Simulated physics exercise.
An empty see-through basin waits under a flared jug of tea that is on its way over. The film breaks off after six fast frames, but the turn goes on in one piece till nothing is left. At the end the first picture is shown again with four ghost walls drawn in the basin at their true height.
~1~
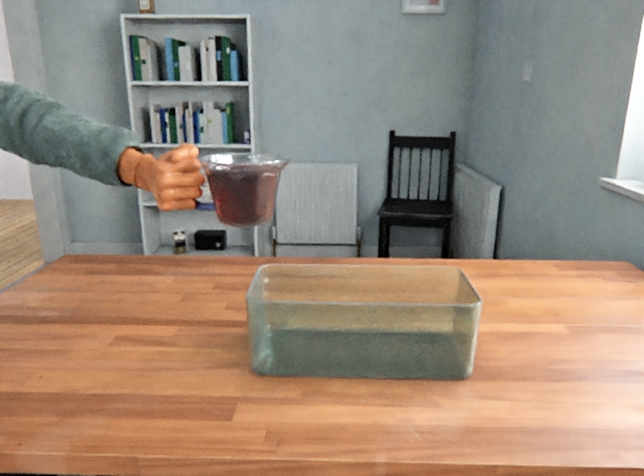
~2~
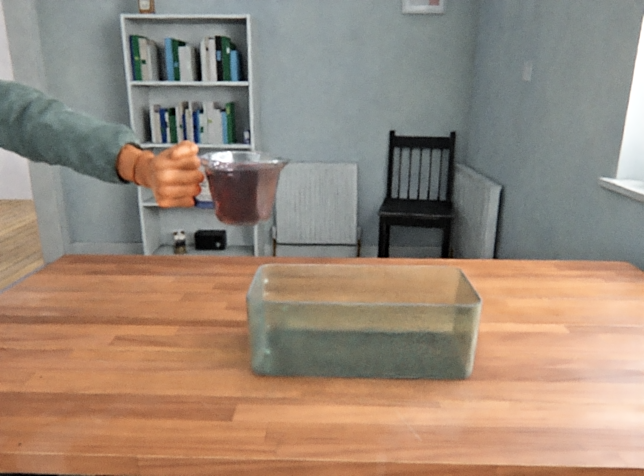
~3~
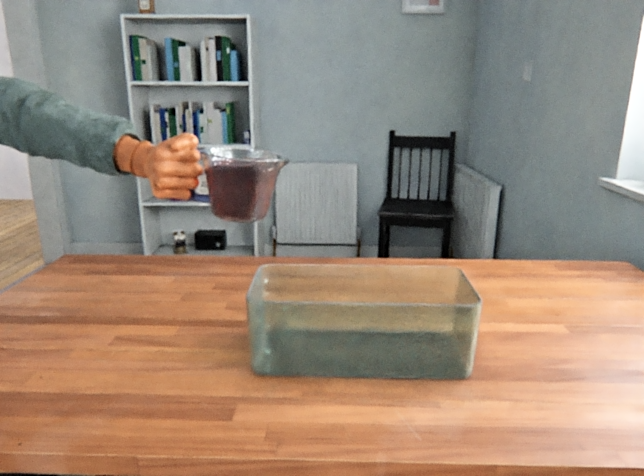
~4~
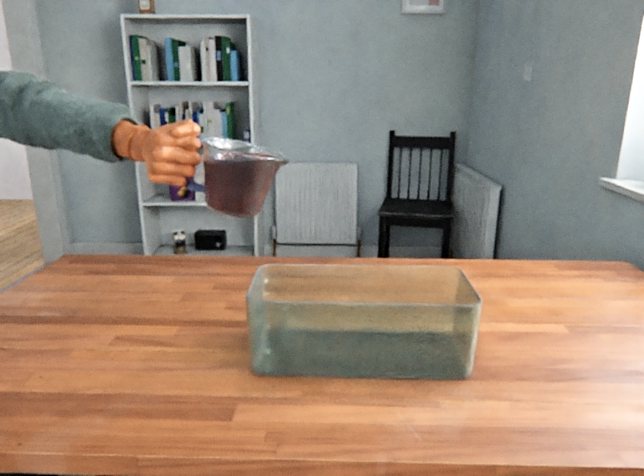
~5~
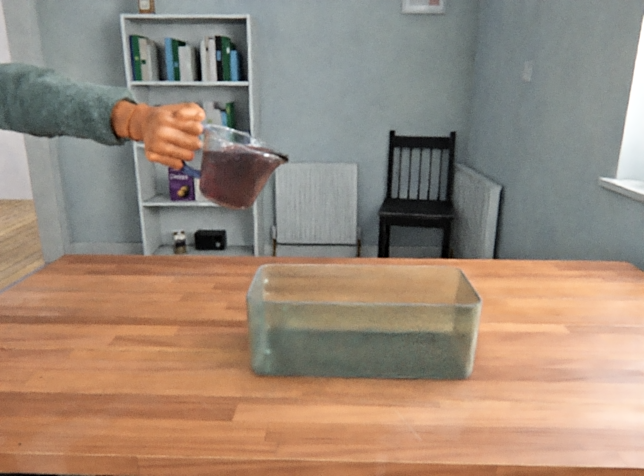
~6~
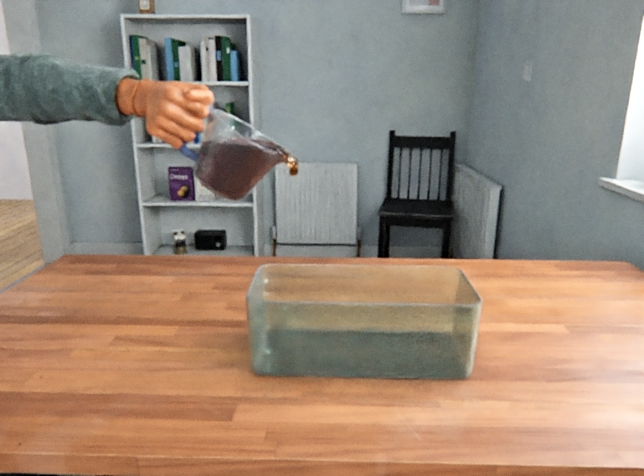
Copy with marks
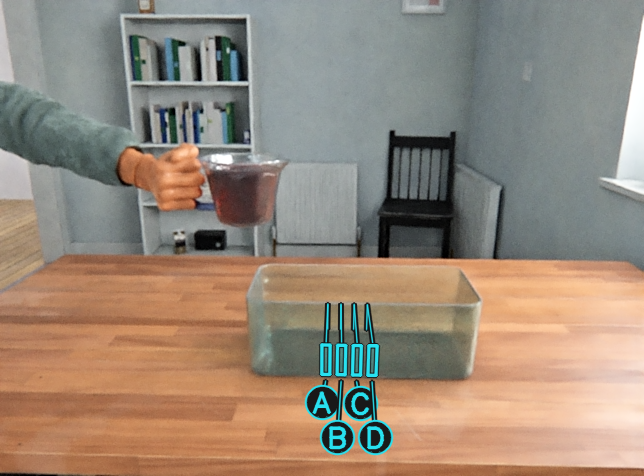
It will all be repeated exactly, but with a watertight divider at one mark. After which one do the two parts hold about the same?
Position D does it best.
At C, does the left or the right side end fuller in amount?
The right side.
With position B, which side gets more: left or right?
The right one.
In cyan, A at (325, 380); B at (341, 381); C at (356, 381); D at (372, 381).
Choosing A, about 6 % ends left of the wall and 91 % right of it; 3 % is lost outside.
Choosing B, about 8 % ends left of the wall and 90 % right of it.
Choosing C, about 18 % ends left of the wall and 79 % right of it.
Choosing D, about 57 % ends left of the wall and 40 % right of it; 3 % is lost outside.
